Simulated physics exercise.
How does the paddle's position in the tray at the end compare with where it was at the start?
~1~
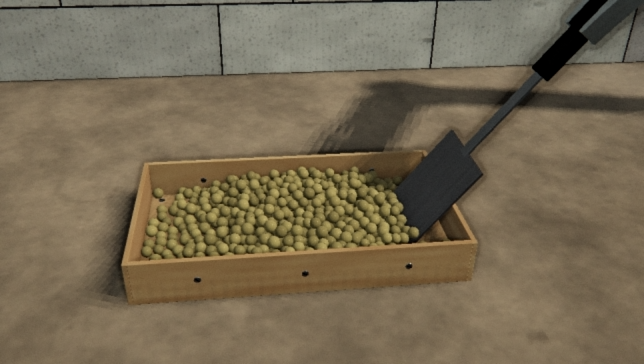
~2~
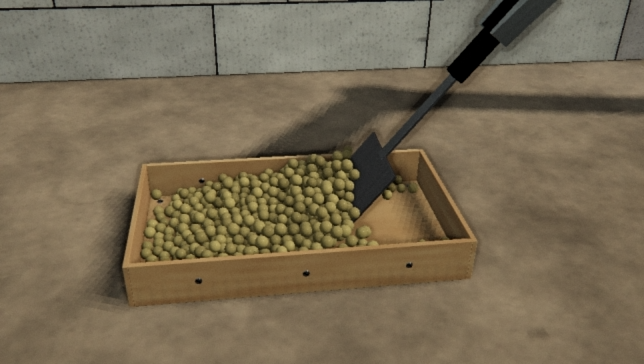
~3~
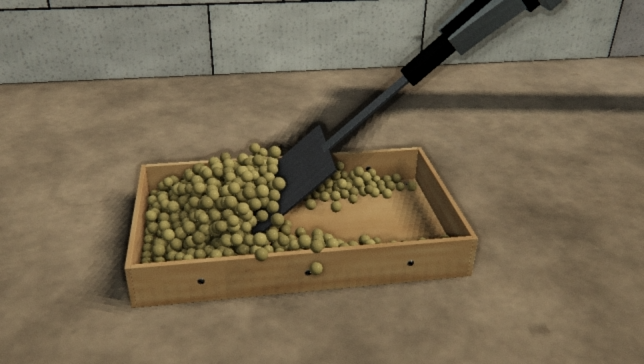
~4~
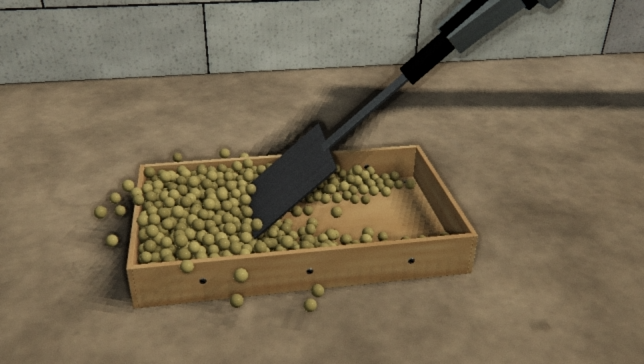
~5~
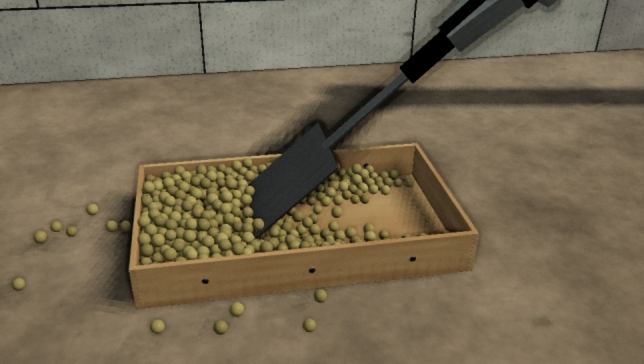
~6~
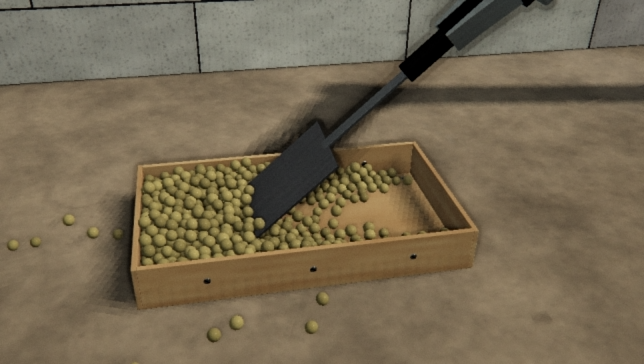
At the start the paddle is at the right end of the tray. By the end it is farther left, resting near the middle against the heaped beads.
